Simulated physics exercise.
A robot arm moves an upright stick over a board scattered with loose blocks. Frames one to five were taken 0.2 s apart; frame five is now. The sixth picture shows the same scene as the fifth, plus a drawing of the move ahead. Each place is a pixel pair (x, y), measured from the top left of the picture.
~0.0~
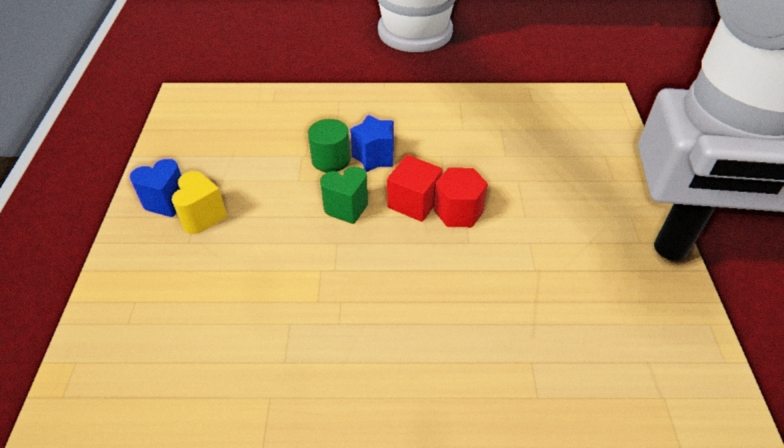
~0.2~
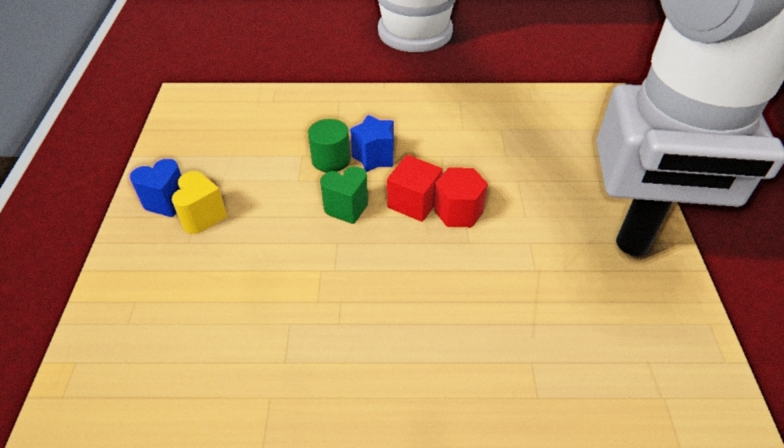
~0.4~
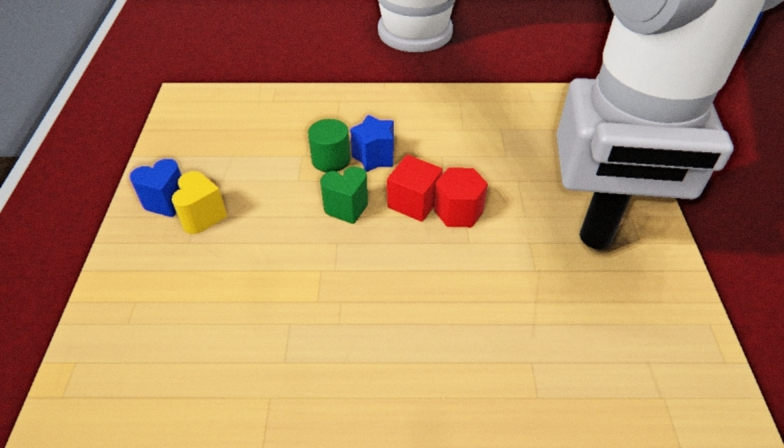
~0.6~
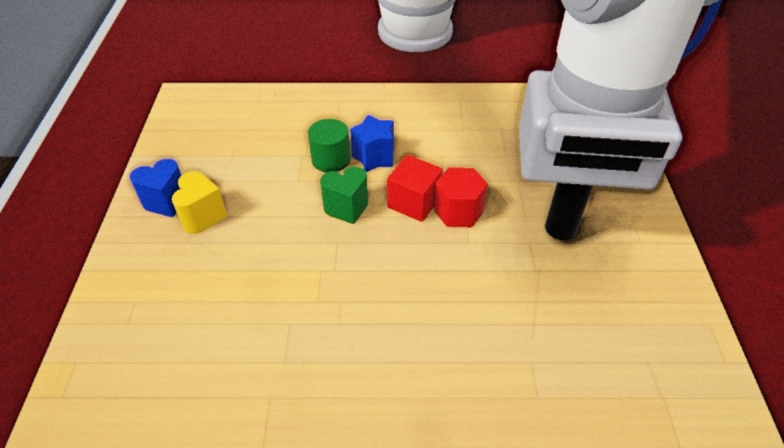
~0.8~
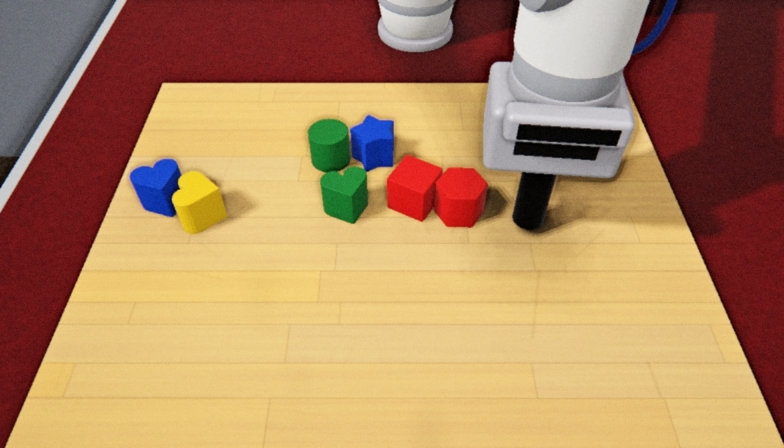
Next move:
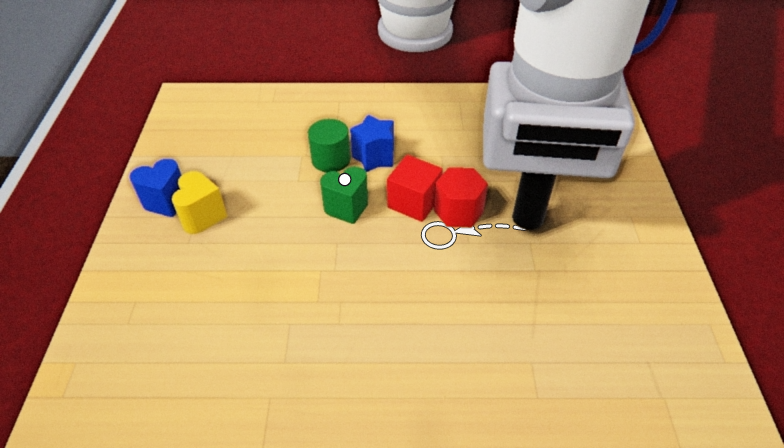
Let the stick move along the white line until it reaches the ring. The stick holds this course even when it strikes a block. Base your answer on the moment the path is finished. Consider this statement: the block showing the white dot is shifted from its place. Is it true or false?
That is false.
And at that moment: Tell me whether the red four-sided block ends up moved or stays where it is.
It is moved off its spot.
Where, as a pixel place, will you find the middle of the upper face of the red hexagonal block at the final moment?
(435, 178)
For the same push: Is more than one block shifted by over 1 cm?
Short answer: Yes.
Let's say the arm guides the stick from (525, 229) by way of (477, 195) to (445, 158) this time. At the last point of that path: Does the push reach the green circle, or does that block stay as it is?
Answer: Unmoved.
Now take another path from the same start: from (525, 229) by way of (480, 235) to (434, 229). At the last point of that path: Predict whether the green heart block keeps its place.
The answer is that it remains undisturbed.
The line goes from (525, 229) by way of (481, 227) to (439, 235); the dot is on the green heart block.
What follows on the original path. Halfway along, stick at (482, 217); red four-sided block at (408, 170); red hexagonal block at (452, 181).
At the end, stick at (440, 226); green heart block unmoved; red four-sided block at (394, 163), turned 15° anticlockwise; red hexagonal block at (435, 178), turned 40° clockwise.
